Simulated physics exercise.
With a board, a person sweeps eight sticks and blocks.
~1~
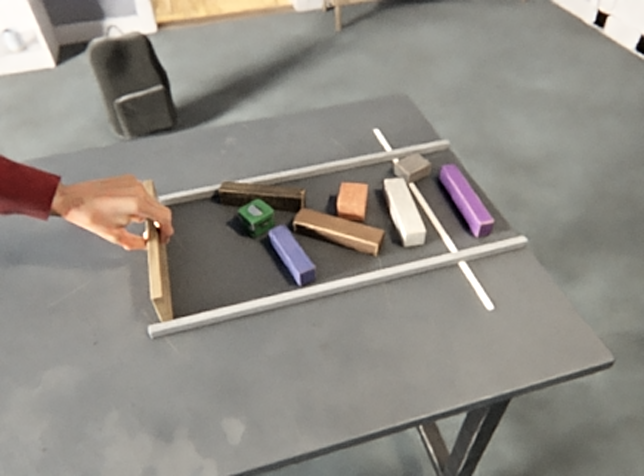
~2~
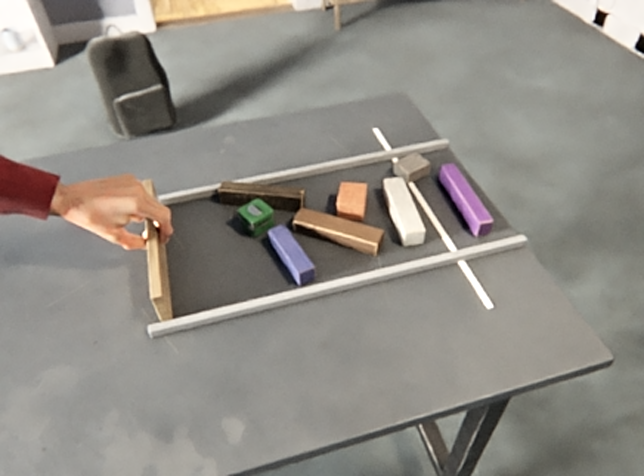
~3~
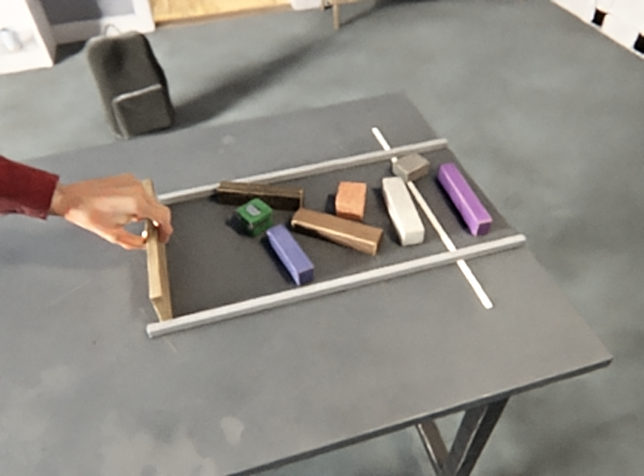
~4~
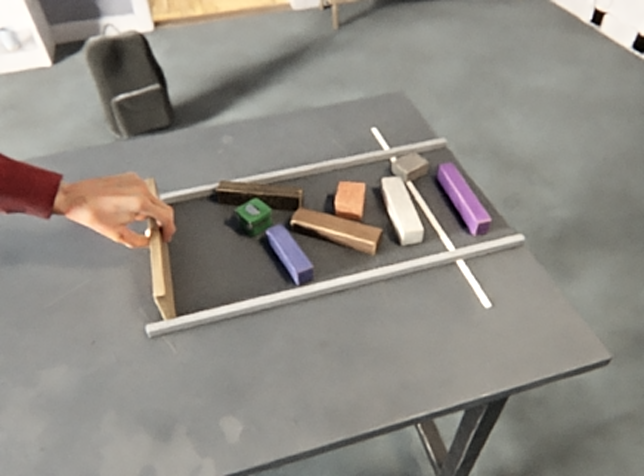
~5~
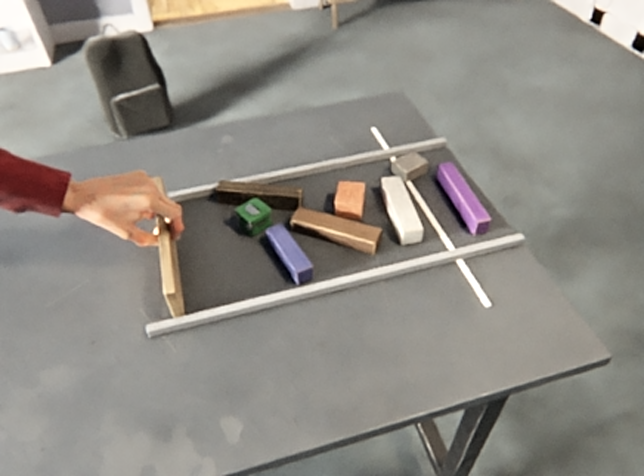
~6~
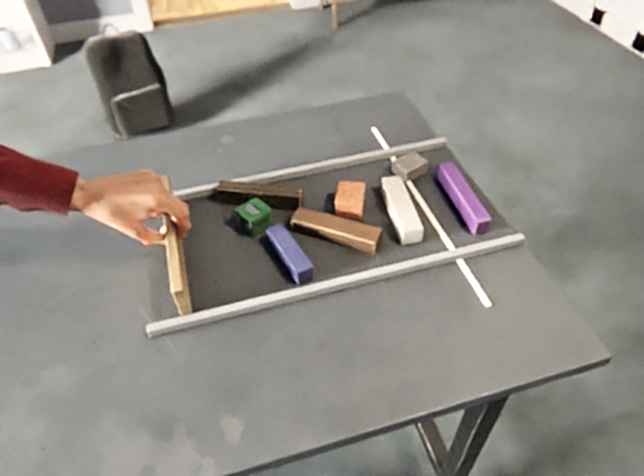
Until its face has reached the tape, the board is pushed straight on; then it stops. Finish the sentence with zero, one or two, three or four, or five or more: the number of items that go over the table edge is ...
The number of items that go over the table edge is one or two.
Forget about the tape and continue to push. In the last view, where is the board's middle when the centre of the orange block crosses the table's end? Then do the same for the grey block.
Roughly at (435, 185) and roughly at (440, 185).
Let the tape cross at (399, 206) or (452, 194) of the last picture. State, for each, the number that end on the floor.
The first gives 1 and the second gives 4.
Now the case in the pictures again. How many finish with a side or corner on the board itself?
Count: 3.
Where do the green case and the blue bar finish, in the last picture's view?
About (424, 178), and the other about (445, 218).
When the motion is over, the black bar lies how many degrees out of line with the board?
Roughly 35 degrees.
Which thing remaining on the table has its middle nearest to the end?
Closest at the end: The orange block.
Soon after, none off yet; purple stick at rest near (462, 197); grey block at rest near (410, 167); white bar at rest near (401, 209).
After that, none off yet; purple stick at rest near (463, 196); grey block at rest near (410, 167); white bar displaced a little near (438, 211).
In the end, the number that fall off is one or two; gone, white bar and purple stick.
